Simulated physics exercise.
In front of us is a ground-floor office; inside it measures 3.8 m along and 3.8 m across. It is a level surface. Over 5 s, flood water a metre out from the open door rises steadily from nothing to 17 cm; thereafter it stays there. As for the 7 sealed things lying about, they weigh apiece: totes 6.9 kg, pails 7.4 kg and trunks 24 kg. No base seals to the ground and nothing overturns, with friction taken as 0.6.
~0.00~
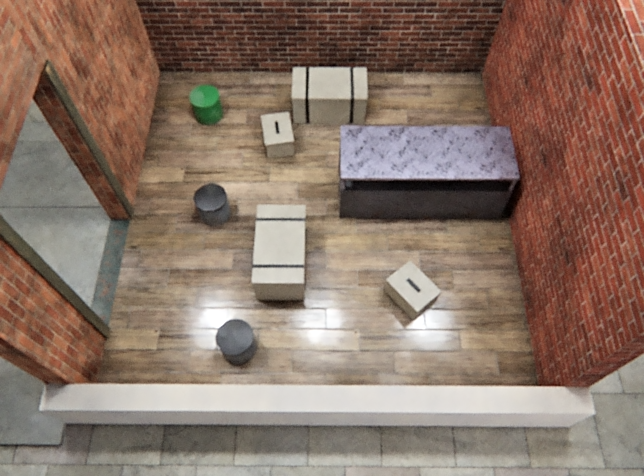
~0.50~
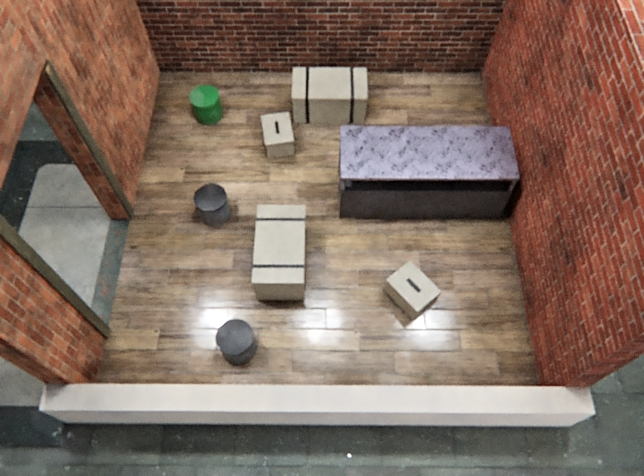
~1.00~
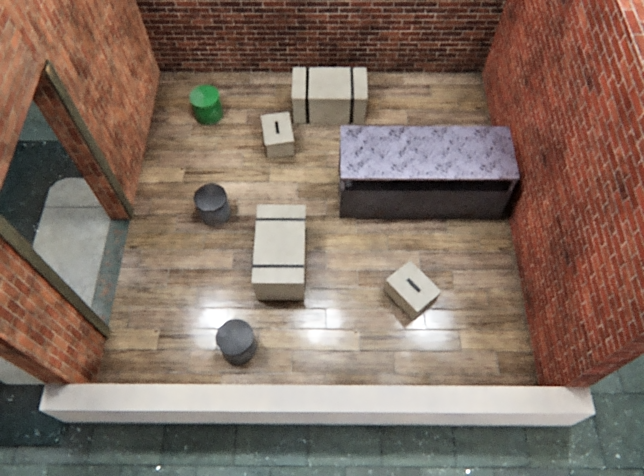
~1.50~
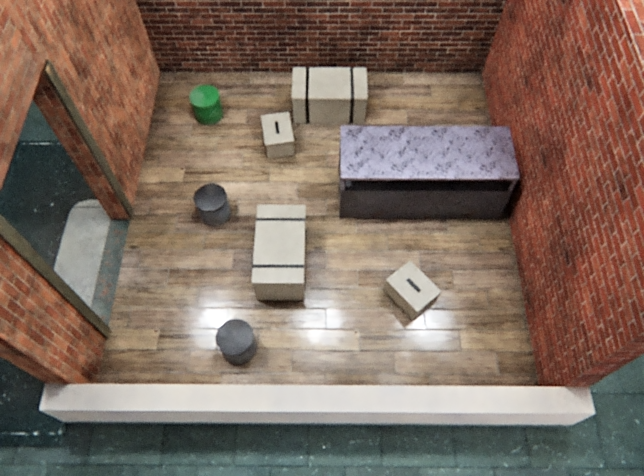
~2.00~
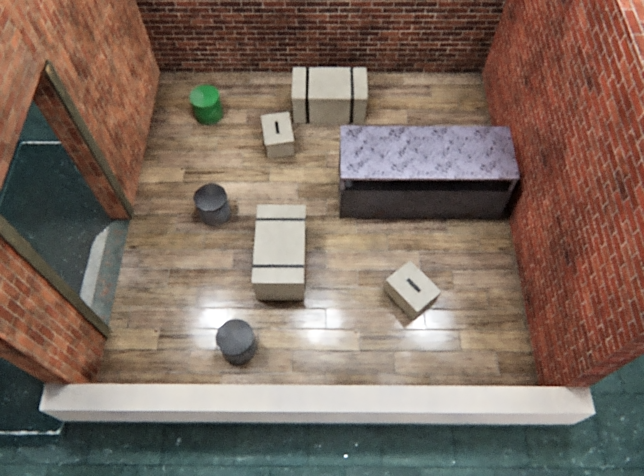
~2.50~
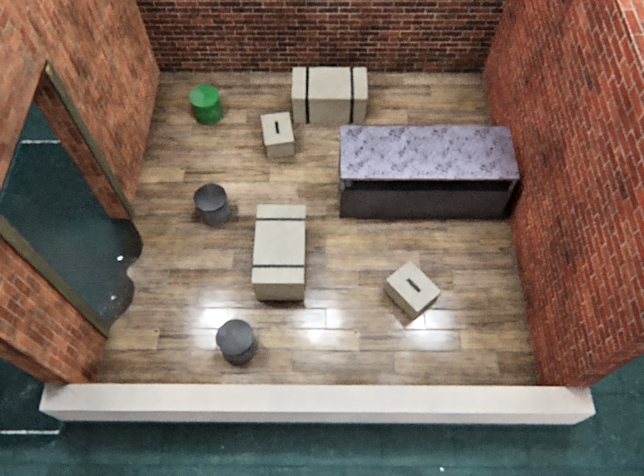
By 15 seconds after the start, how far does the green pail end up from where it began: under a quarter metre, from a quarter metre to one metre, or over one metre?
Under a quarter metre.
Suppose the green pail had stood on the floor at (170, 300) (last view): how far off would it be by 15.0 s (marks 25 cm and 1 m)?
Well, it gets shoved far.
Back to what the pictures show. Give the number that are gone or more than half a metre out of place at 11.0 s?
The answer is 3.
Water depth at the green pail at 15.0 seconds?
Roughly 8 cm at that moment.
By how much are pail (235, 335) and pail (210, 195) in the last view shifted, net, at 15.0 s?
250 cm, 40 cm.
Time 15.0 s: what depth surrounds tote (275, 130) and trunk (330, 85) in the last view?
6 and 10 cm.
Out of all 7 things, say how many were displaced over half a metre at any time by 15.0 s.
3 in all.
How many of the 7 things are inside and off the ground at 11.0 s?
The count is 3.
After 3.5 s the green pail is near (204, 96), 0.0 m from its start, aground; 0 afloat.
After 6.8 s the green pail is near (204, 96), 0.0 m from its start, aground; 0 afloat.
After 11.0 s the green pail is near (204, 96), 0.0 m from its start, aground; 3 afloat.
After 15.0 s the green pail is near (204, 96), 0.0 m from its start, aground; 5 afloat.
